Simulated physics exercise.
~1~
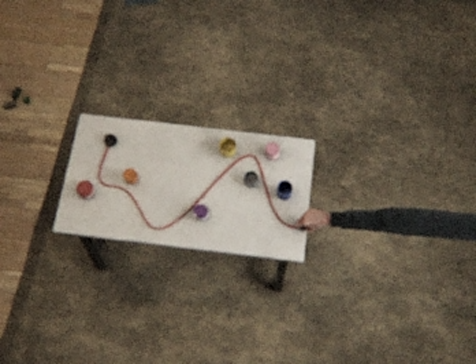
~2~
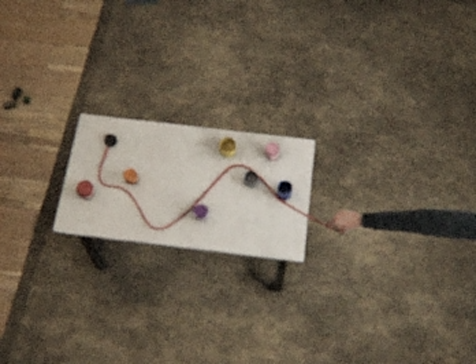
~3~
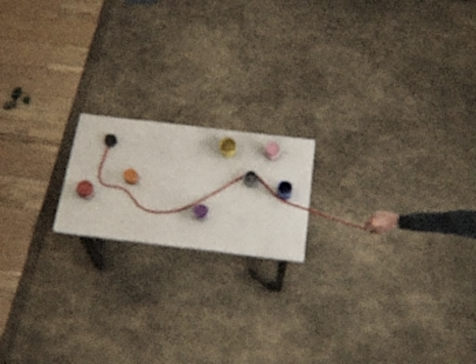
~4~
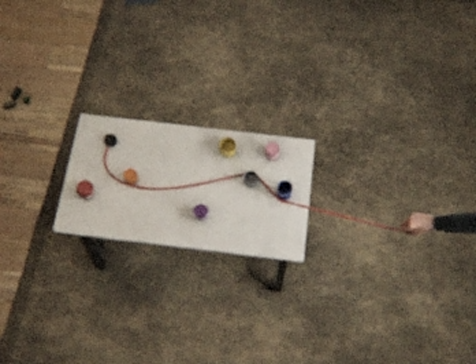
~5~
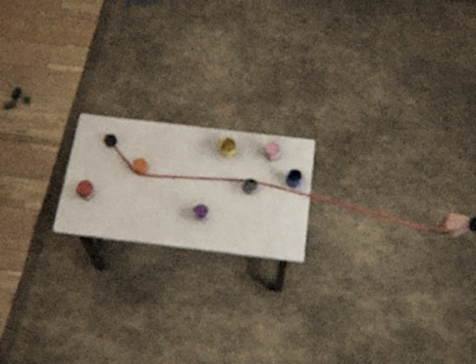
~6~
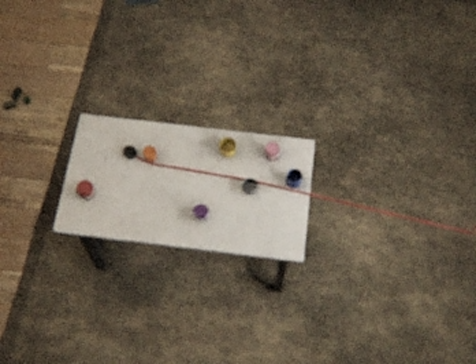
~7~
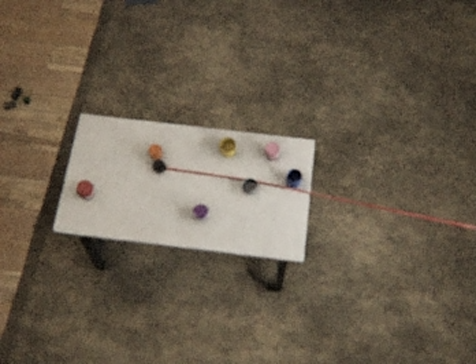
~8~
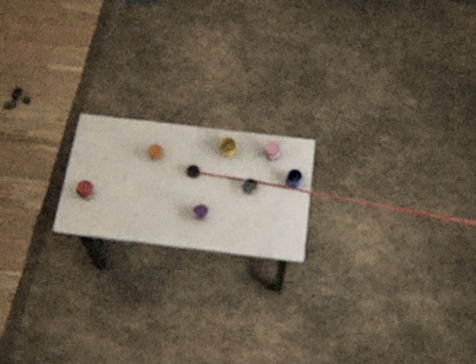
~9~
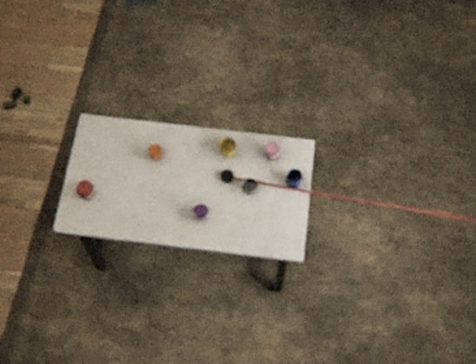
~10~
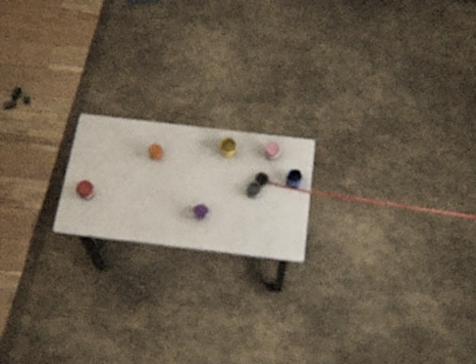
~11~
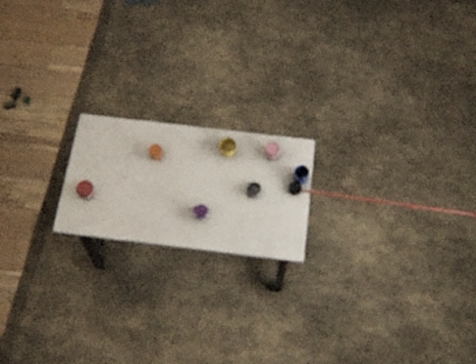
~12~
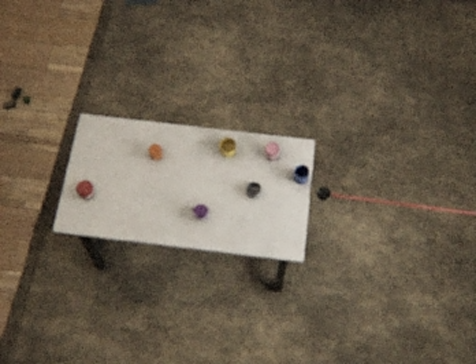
On a white table, a hand pulling a red cord rightward, dragging a black piece past small pots and off the edge.
